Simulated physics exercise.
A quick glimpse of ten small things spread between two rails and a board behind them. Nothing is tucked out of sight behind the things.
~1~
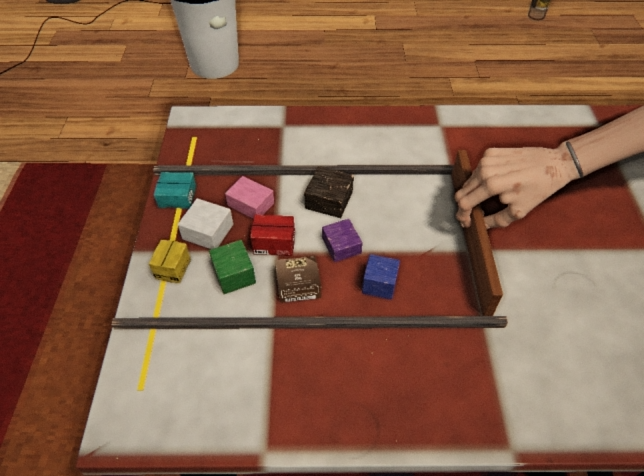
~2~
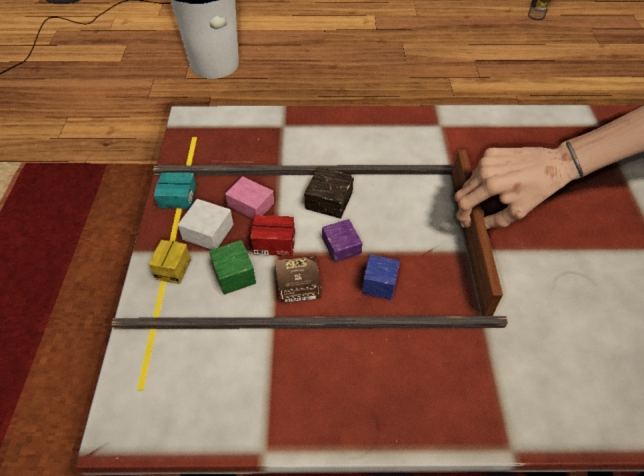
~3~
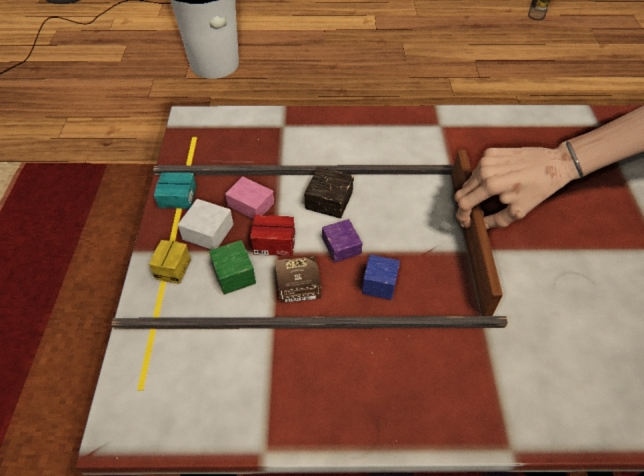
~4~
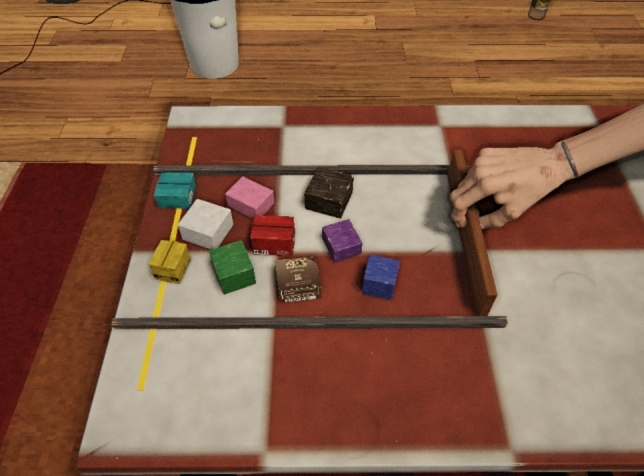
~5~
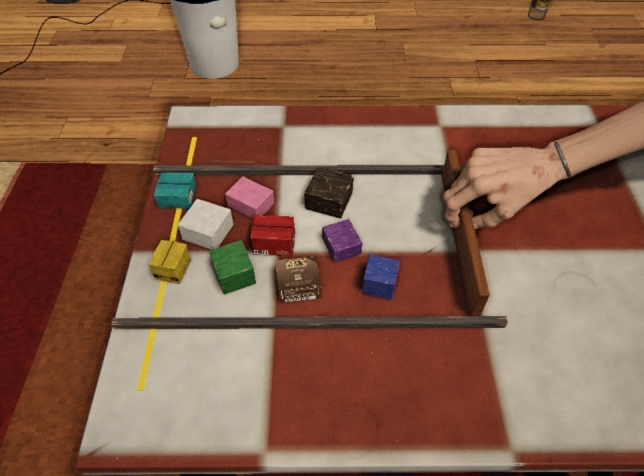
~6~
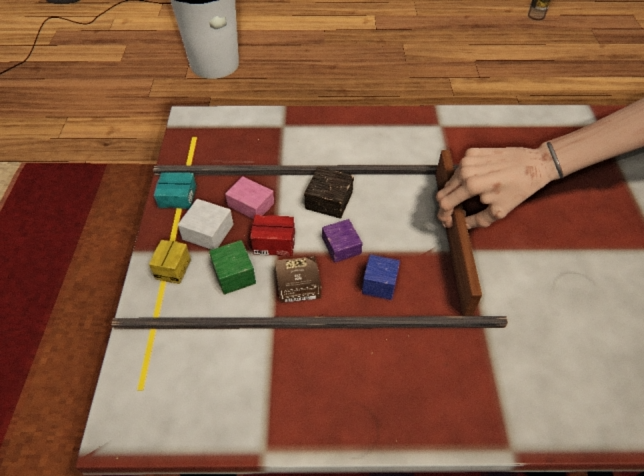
A hand slid a wooden board slightly left between two dark rails, while the colorful little boxes scattered across the checkered surface, some near a yellow line, stayed still.
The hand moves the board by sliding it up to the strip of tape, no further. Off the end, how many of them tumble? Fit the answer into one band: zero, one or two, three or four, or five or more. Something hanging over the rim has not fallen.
I would say five or more.
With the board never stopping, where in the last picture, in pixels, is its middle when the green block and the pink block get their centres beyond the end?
The middle is at (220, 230) when it's the green block, and at (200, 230) when it's the pink block.
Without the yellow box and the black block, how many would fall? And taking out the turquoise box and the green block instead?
The number is 5 for the first case and 5 for the second.
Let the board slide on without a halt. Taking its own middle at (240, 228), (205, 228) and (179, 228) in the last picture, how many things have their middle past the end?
Respectively, 1, 4 and 7.
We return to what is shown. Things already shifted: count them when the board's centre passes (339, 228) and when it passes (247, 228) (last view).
Answer - first 4, then 10.
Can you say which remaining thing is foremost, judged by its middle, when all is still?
The black block finishes nearest.
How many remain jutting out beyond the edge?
Answer: 1.
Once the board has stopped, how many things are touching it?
The count comes out at 3.
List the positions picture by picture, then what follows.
Turquoise box (176, 190); yellow box (171, 262); white block (206, 225); board (474, 227); tape (172, 241), in the first picture.
Yellow box (171, 262); brown box (298, 279), in the second picture.
White block (206, 225); green block (233, 267), in the third picture.
Turquoise box (176, 190); board (469, 227), in the fourth picture.
Yellow box (171, 262); purple block (342, 240), in the fifth picture.
Turquoise box (176, 190); yellow box (171, 262); white block (206, 225); board (456, 227); tape (172, 241), in the sixth picture.
A little later, none off yet; turquoise box at rest near (176, 190); yellow box at rest near (171, 262); white block at rest near (206, 225).
When it is over, the number that fall off is five or more; down, brown box, red box, pink block, green block, white block, yellow box and turquoise box.
